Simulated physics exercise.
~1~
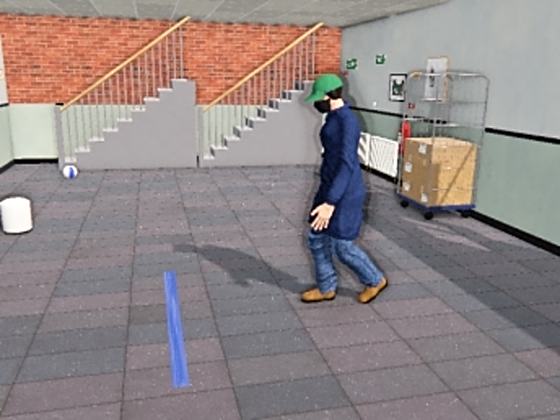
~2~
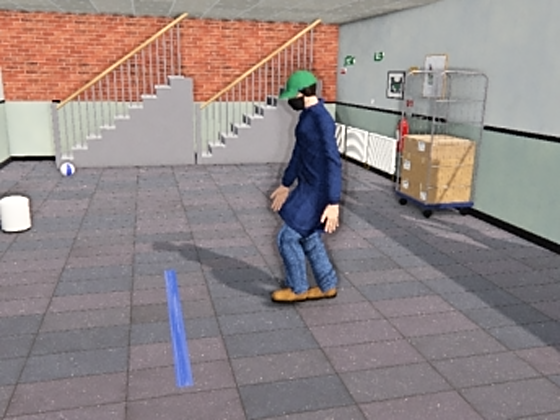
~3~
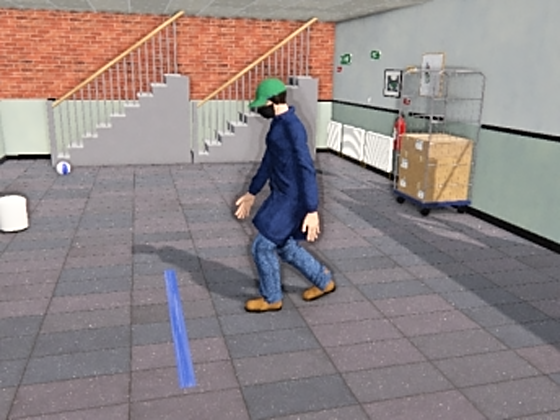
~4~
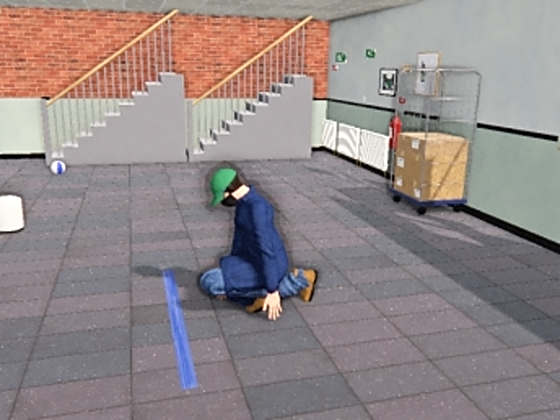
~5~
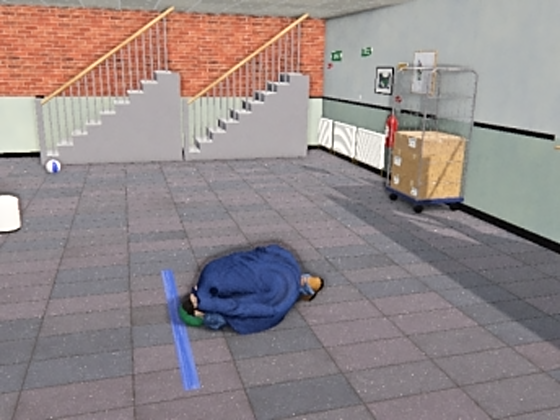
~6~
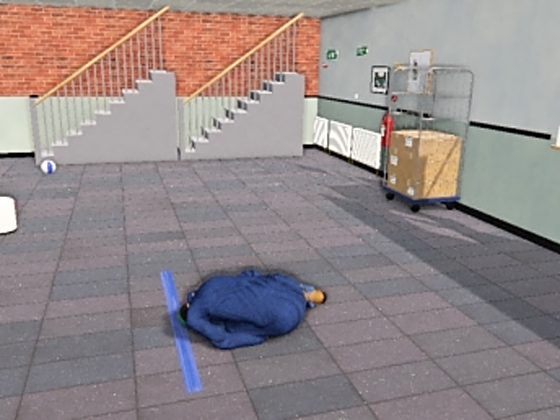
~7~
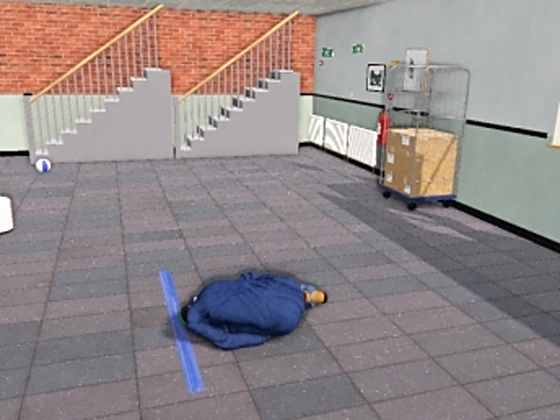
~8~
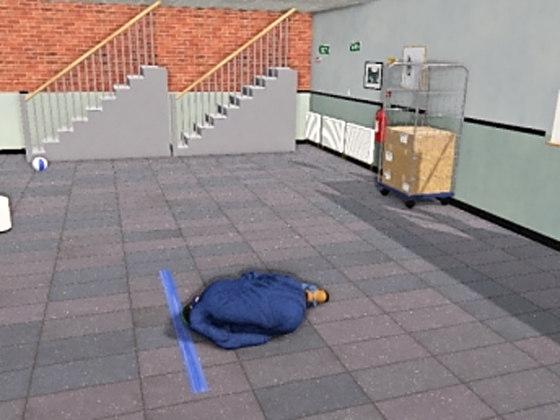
The clip opens on a figure in a green cap, long dark blue coat and jeans walking left across a tiled floor toward a strip of blue tape, with brick wall and stairs behind and a caged trolley of boxes at right. The person's steps shorten and the knees bend, arms held low and slightly out. The legs fold, and the figure drops to the knees, one hand near the floor. The body then pitches forward and curls down beside the tape. It settles in a low heap, head near the strip and hips short of it, and lies still while the view drifts slightly.
